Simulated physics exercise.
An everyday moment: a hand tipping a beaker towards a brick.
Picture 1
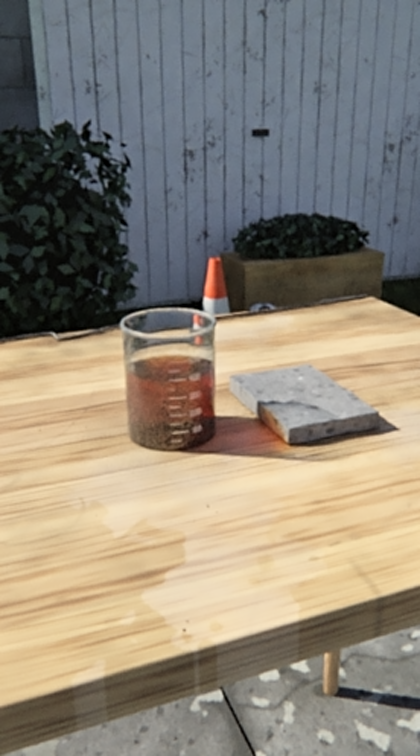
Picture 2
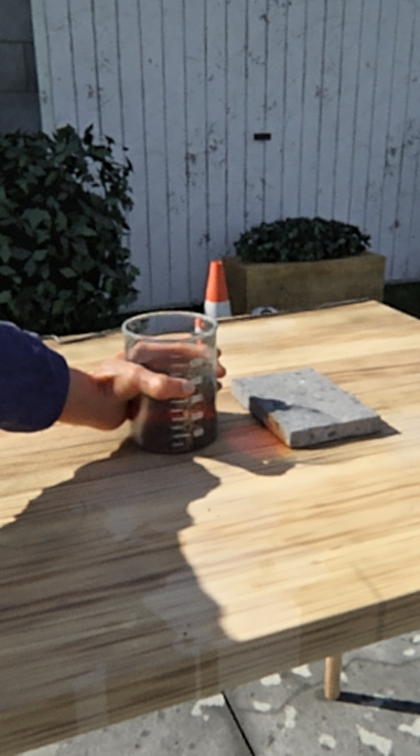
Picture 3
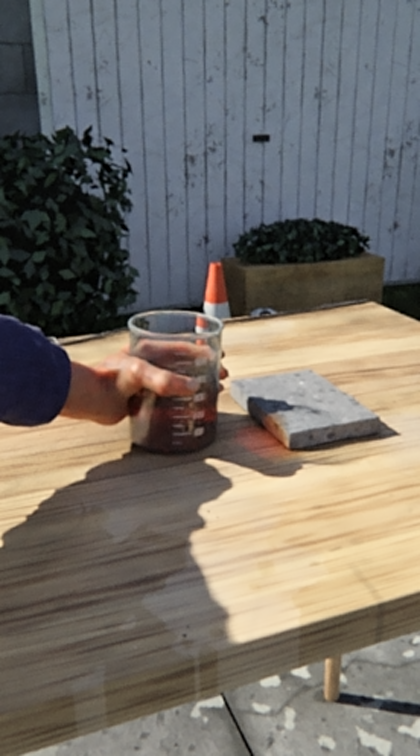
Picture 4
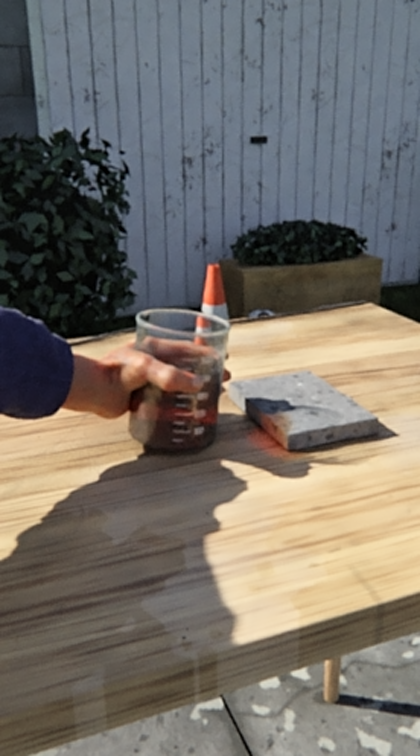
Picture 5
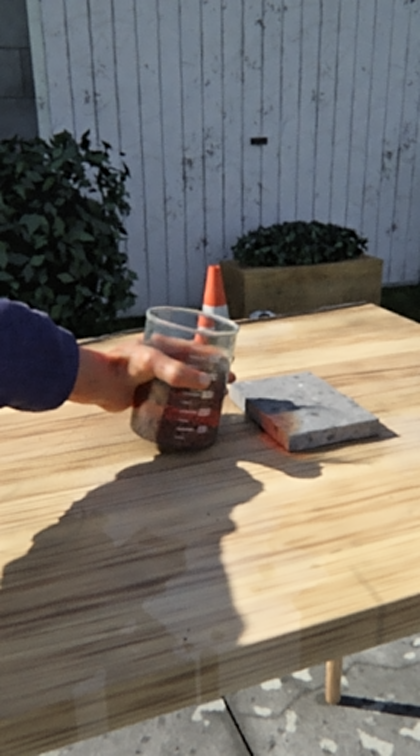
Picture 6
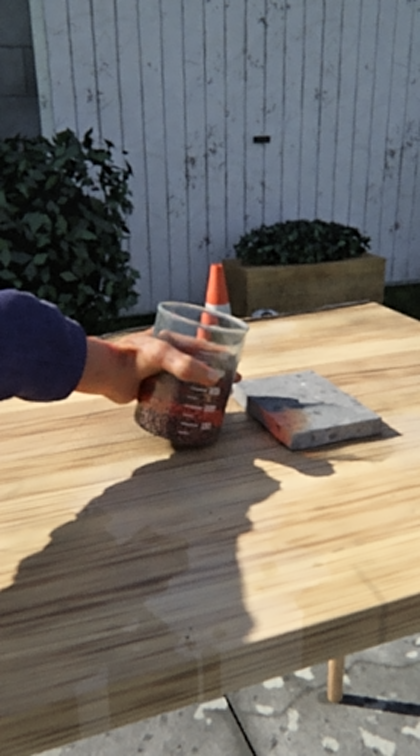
A hand grips a beaker of reddish liquid and tilts it right towards a grey slab.
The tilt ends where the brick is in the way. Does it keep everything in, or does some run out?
It lets some run out.
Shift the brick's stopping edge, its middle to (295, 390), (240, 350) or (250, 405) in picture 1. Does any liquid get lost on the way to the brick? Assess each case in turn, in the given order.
Going through them one by one, I get a mess, a clean result and a mess.
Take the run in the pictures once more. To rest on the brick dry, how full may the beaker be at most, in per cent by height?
About 30 %.
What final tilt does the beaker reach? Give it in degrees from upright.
65° or thereabouts.
Next, the beaker leans by about 40°; its rim is dry.
After that, the beaker leans by about 60°; it has slopped over; about two thirds of the iced tea is inside.
Finally, the beaker leans by about 65°, against the brick; it has slopped over; about half of the iced tea is inside.
